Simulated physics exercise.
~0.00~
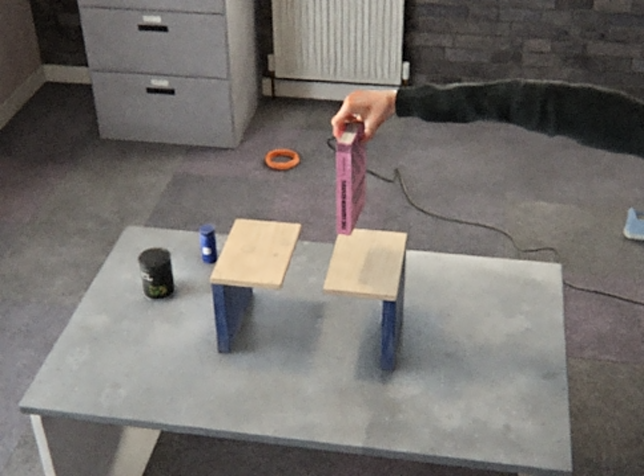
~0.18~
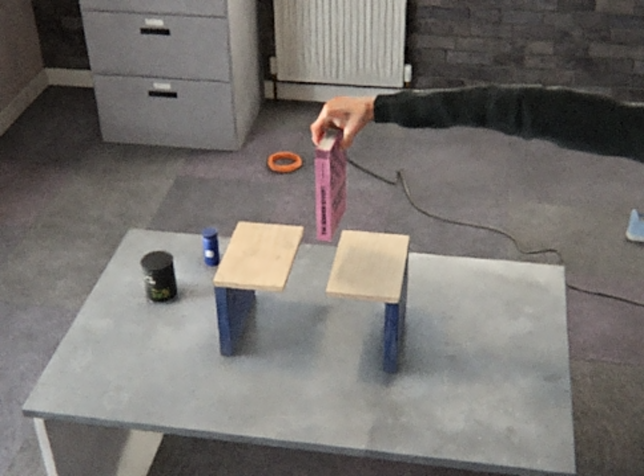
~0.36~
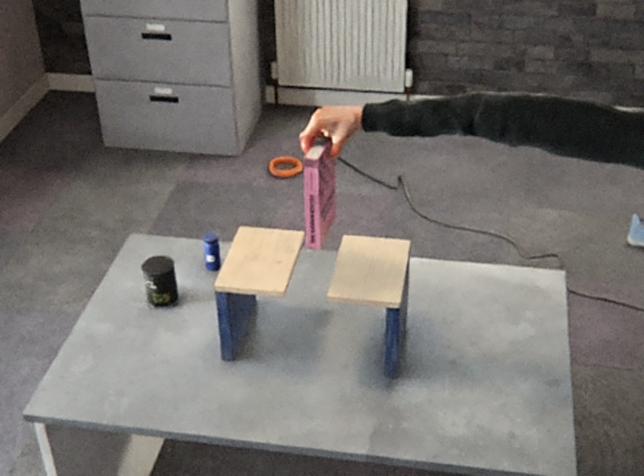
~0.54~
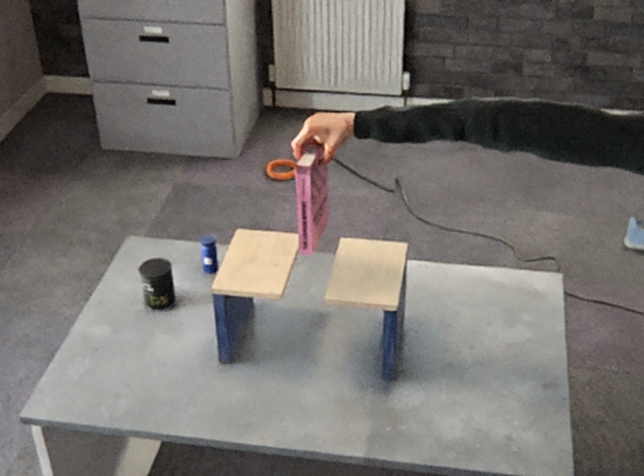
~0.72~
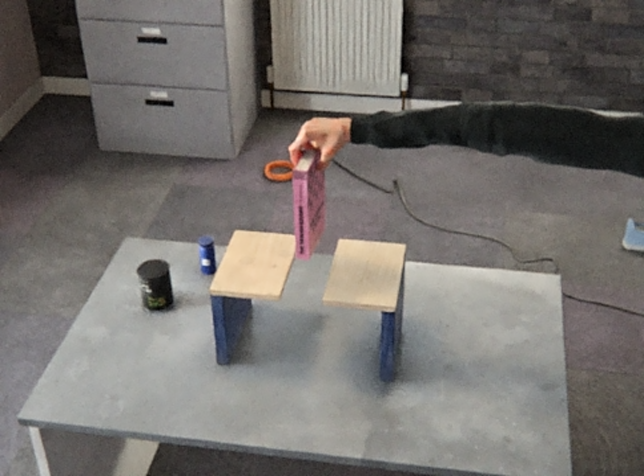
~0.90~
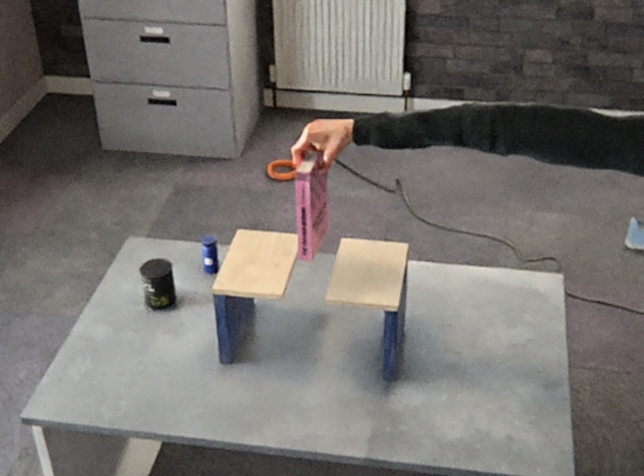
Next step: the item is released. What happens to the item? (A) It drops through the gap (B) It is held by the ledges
It drops through the gap.
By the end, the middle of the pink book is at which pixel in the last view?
In the last picture, near pixel (315, 302).
By 1.22 s, pink book moved well along near (315, 288).
By 1.56 s, pink book moved well along near (315, 303).
When it is over (1.9 s), moved from the start, pink book; the other 2 as before. End places, in pixels of the last picture, pink book near (315, 303). The book reaches the table.
